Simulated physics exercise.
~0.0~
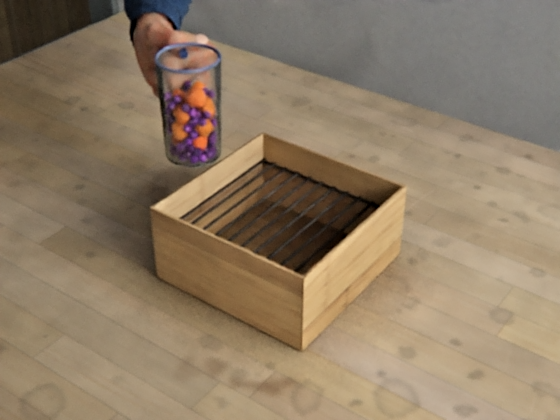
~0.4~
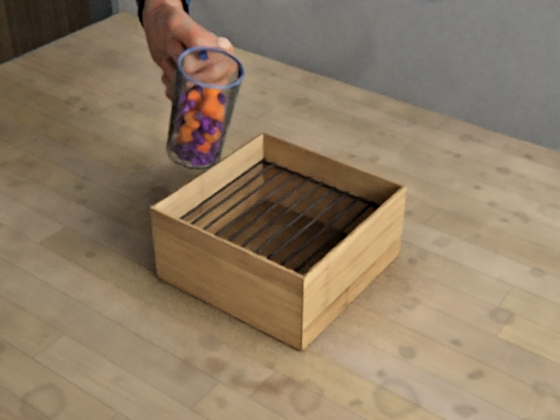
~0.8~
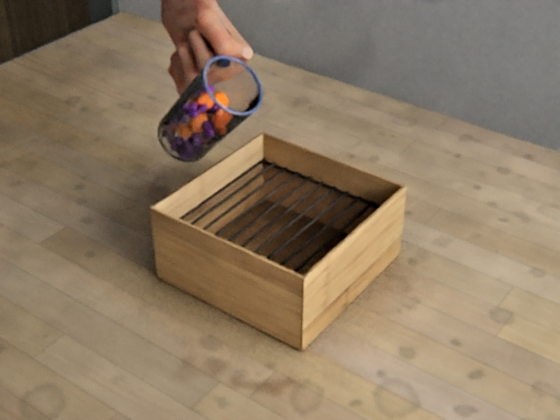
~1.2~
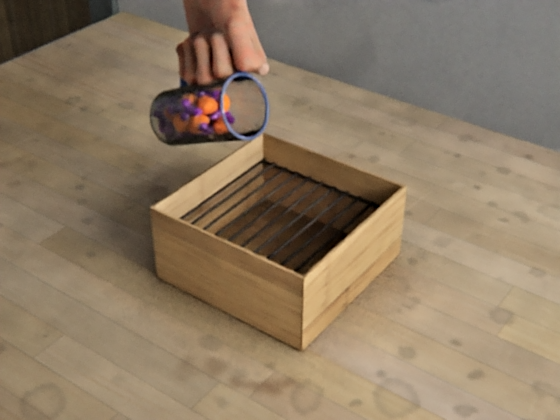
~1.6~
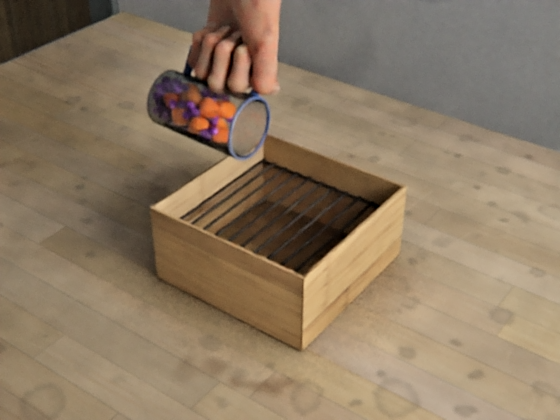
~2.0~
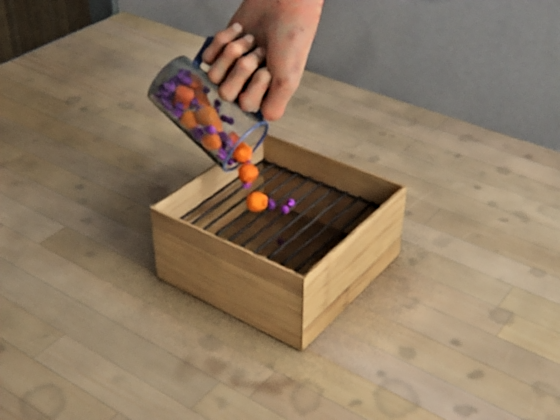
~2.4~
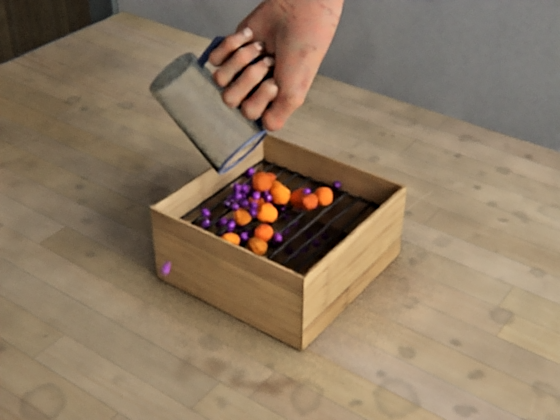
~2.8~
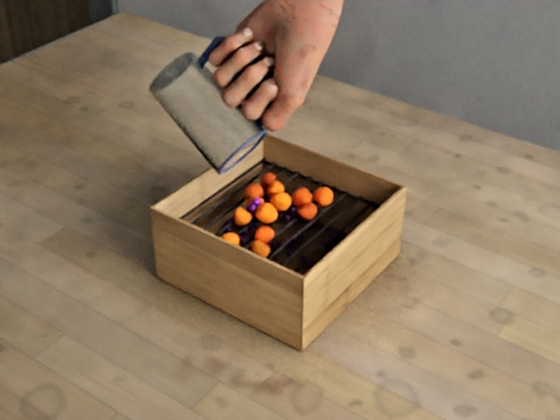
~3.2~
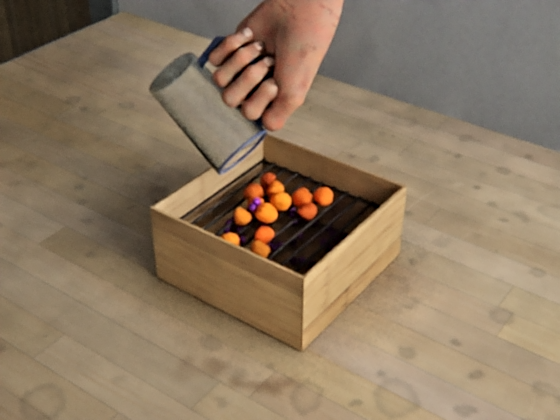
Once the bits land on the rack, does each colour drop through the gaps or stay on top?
The purple bits nearly all drop through the gaps, while the orange ones stay on top of the rack.
